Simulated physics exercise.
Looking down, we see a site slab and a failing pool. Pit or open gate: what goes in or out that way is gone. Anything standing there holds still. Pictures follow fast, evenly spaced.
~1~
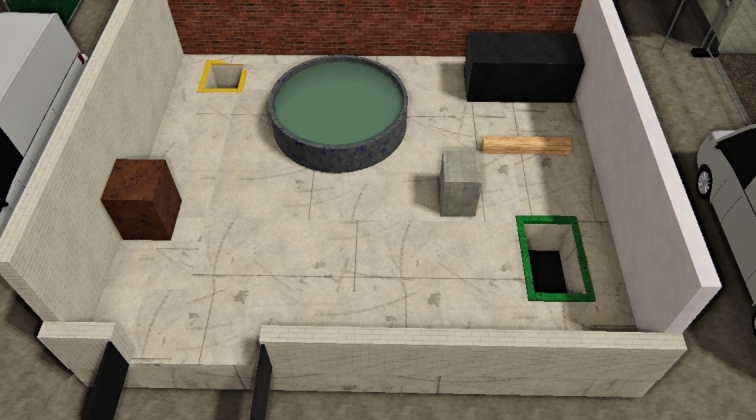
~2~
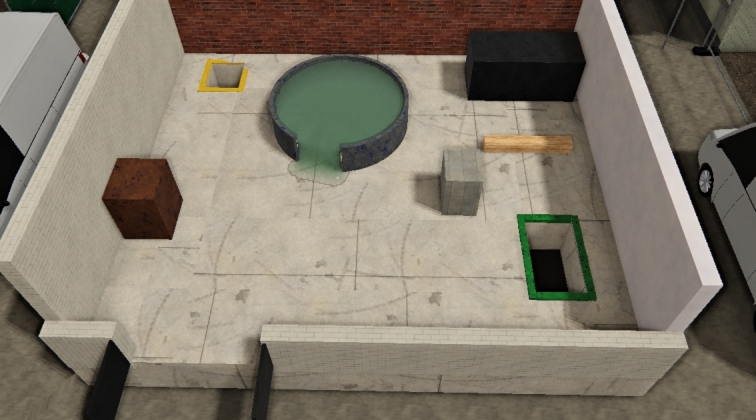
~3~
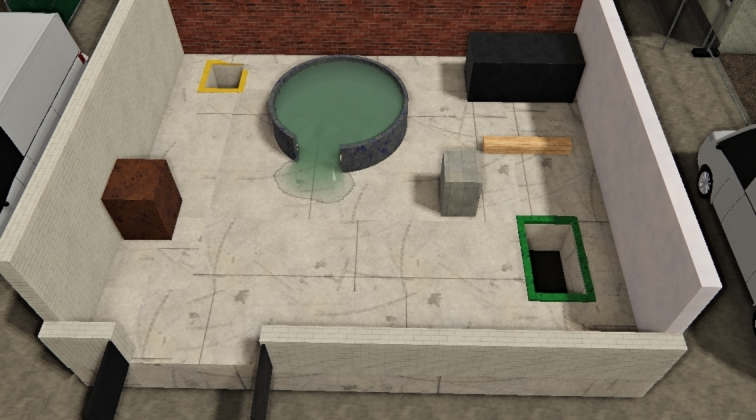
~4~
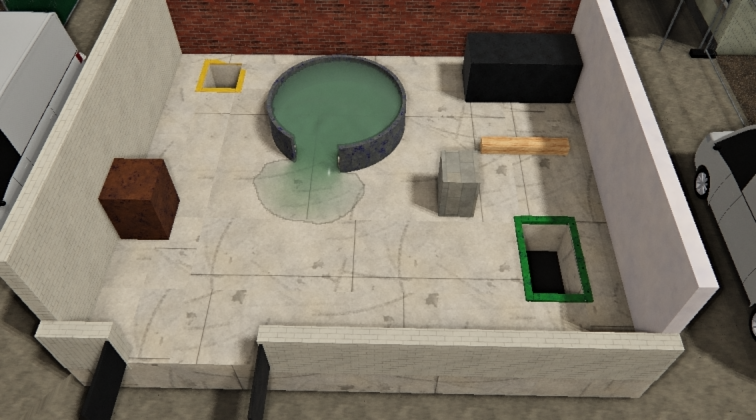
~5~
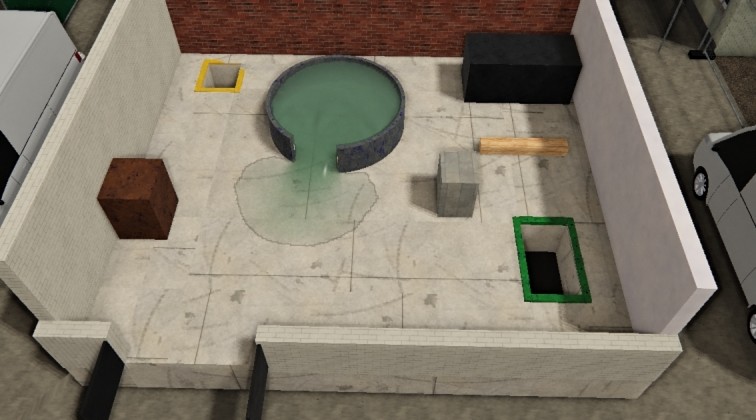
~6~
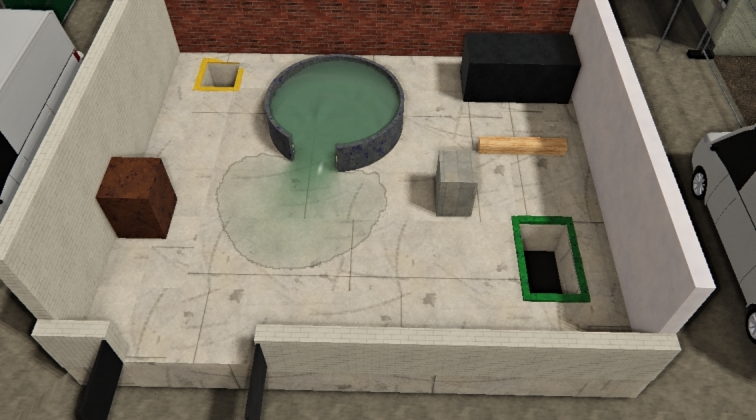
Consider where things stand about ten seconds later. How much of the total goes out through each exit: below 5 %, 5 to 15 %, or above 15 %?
Gate: Beyond fifteen per cent; green pit: Short of five per cent; yellow pit: Short of five per cent.
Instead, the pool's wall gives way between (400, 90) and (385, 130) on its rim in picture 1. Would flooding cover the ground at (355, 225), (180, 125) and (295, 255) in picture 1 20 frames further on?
Note, points one to three: Unreached / unreached / unreached.
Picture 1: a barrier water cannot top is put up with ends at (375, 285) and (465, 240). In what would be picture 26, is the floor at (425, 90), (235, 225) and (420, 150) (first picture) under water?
The first location is not reached, the second is soaked through, and the third is not reached.
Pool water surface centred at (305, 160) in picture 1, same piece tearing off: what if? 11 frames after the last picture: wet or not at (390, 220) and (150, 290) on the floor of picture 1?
Going point by point, I get high and dry then drenched.
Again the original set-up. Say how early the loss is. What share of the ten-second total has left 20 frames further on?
Near 25 in a hundred.
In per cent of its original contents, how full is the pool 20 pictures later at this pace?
Close to 56 %.
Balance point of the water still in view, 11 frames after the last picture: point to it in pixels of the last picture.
I'd say around (319, 159).
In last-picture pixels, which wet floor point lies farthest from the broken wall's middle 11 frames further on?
By then the tip should be at about (79, 345).
A moment on, water covers 25 % of the floor; the gate 0 %, the green pit 0 %, the yellow pit 0 %.
Next, water covers 35 % of the floor; the gate 3 %, the green pit 0 %, the yellow pit 0 %.
Then, water covers 35 % of the floor; the gate 10 %, the green pit 0 %, the yellow pit 0 %.
Later, water covers 45 % of the floor; the gate 22 %, the green pit 0 %, the yellow pit 0 %.
In the end, water covers 60 % of the floor; the gate 37 %, the green pit 0 %, the yellow pit 0 %.
